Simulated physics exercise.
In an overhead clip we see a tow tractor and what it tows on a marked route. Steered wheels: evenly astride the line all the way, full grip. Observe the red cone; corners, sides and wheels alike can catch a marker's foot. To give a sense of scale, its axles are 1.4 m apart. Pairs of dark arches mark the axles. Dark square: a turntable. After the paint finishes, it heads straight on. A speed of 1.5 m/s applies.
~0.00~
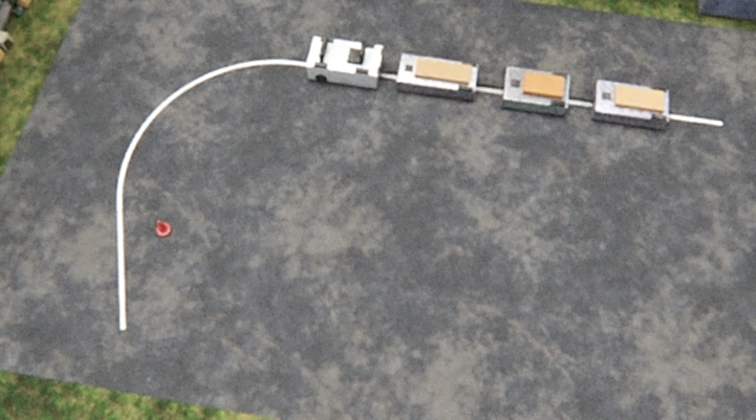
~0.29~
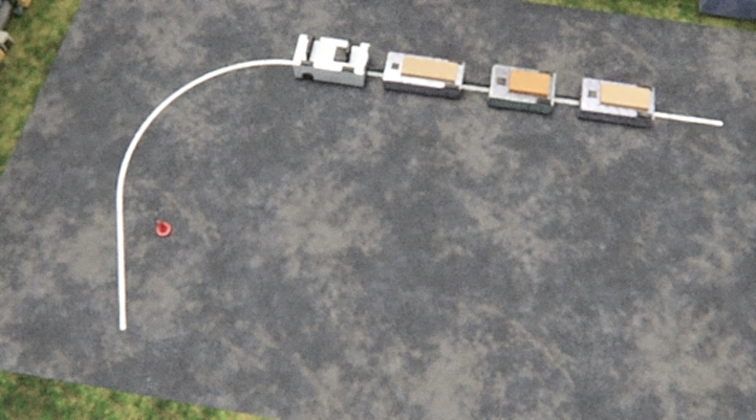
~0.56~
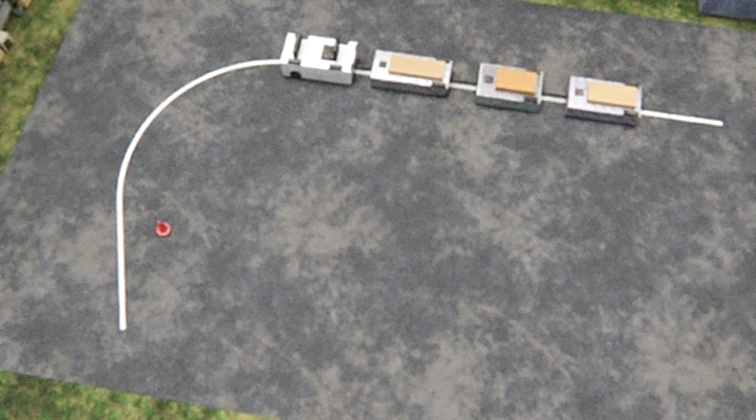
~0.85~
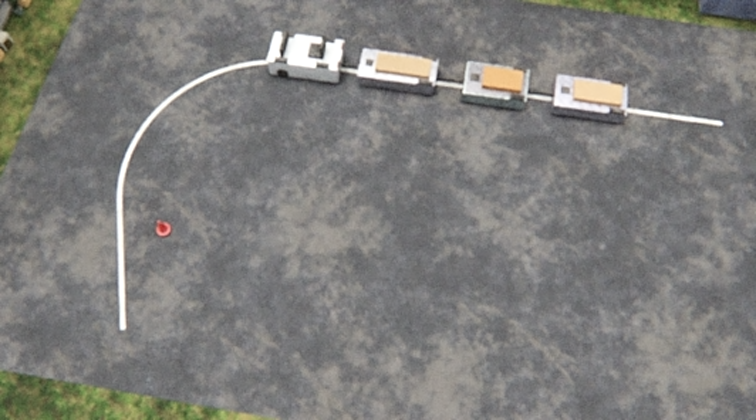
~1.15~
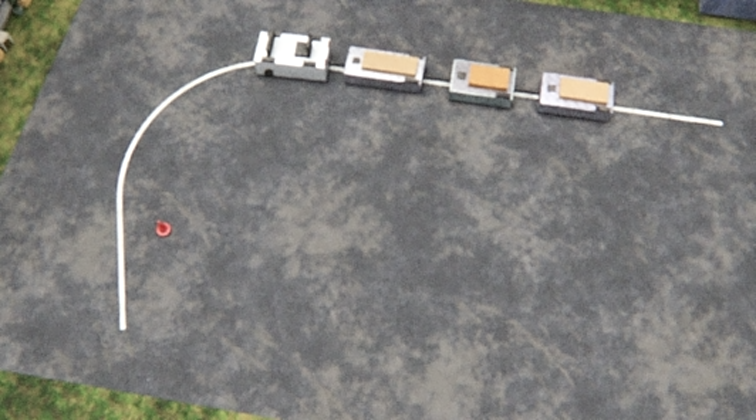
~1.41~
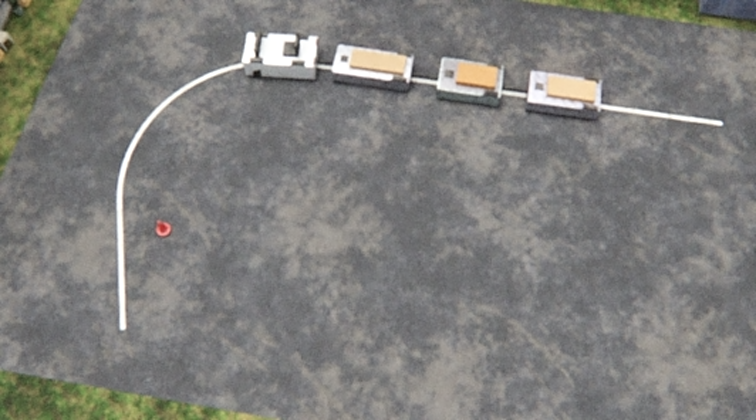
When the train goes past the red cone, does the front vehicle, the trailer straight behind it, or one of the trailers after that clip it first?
Some rear trailer.
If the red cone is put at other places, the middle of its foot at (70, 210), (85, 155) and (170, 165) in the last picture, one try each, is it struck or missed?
Try 1 untouched, try 2 untouched, try 3 touched.
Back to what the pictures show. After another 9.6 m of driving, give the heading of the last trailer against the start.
Last trailer heading vs start: Approx. 10 degrees.
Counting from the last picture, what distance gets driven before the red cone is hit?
Roughly 17.5 metres more.
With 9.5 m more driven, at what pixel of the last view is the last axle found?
Roughly pixel (331, 64).
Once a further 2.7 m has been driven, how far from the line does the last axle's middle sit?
0 cm off.
By 5.1 s, the last axle is at (429, 71) of the last picture, on the line.
By 8.9 s, the last axle is at (286, 68) of the last picture, 70 cm off the line.
By 13.1 s, the last axle is at (153, 173) of the last picture, 115 cm off the line; the third trailer has hit red.
By 16.4 s, the last axle is at (123, 331) of the last picture, 20 cm off the line; 1 of 1 struck in all.
